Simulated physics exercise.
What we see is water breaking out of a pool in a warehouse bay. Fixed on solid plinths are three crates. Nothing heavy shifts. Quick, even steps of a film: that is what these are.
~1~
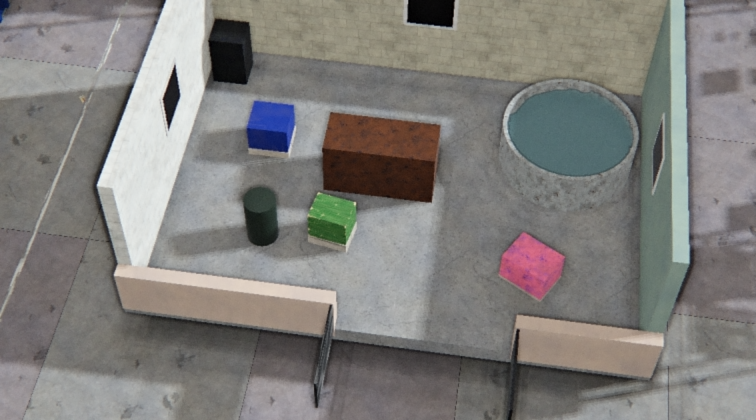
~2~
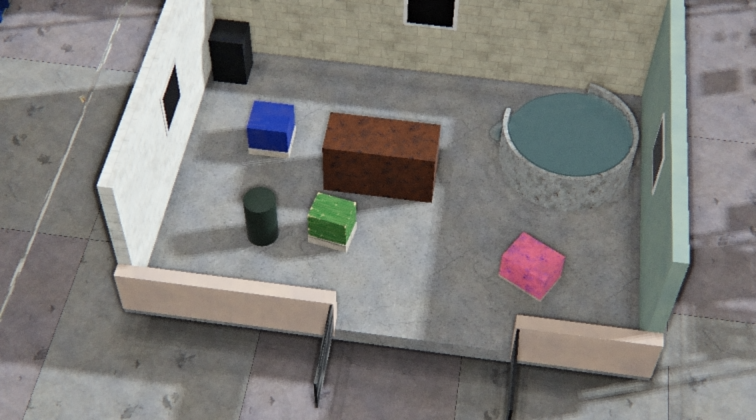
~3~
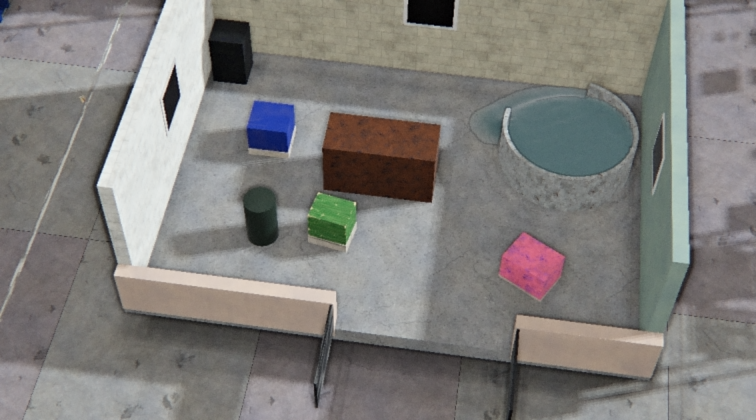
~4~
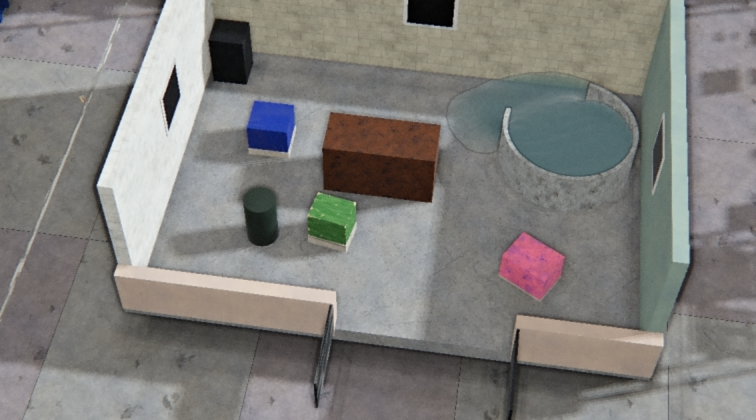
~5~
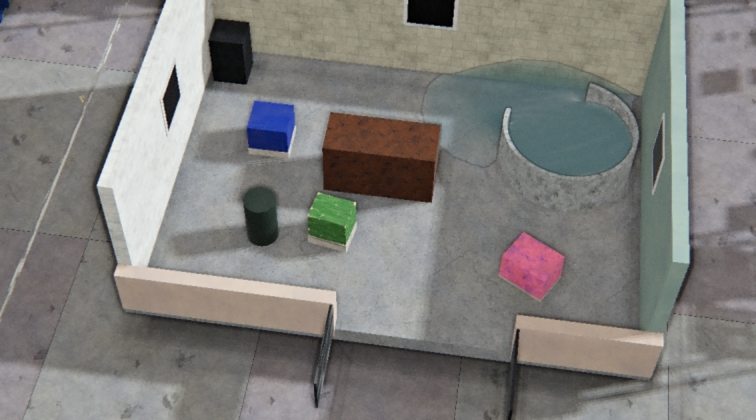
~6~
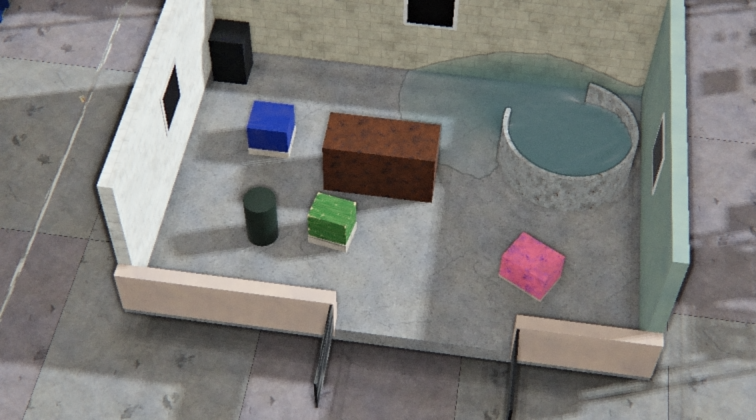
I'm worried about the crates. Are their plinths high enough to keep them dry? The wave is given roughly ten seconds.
At the end, the green crate is spared, the pink crate is hit, the blue crate is hit.
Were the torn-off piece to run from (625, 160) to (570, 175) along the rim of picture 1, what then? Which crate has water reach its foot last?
The blue-painted one.
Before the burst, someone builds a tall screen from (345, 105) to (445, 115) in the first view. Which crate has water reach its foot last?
I'd say the crate marked green comes last.
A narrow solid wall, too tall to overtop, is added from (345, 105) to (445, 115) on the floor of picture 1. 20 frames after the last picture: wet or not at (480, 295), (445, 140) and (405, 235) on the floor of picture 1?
The first point comes out unwetted, the next inundated, the last unwetted.
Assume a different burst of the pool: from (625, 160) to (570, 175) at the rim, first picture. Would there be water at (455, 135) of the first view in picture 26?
Status of the point: Never reached.
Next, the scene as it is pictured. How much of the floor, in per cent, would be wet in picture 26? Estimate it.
Around 60 in a hundred.
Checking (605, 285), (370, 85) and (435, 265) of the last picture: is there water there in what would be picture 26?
Going through them in order, I'd say drenched, drenched and clear.
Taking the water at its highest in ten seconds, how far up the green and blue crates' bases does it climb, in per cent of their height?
Around 60 in a hundred for the first and 190 in a hundred for the second.
A moment on, water covers 20 % of the floor; the green crate not reached, the pink crate not reached, the blue crate not reached.
Next, water covers 35 % of the floor; the green crate not reached, the pink crate not reached, the blue crate water round its plinth.
Then, water covers 60 % of the floor; the green crate water round its plinth, the pink crate water round its plinth, the blue crate water round its plinth.
Later, water covers 85 % of the floor; the green crate water round its plinth, the pink crate water round its plinth, the blue crate water round its plinth.
In the end, water covers 100 % of the floor; the green crate stayed above the water, the pink crate was topped, the blue crate was topped.
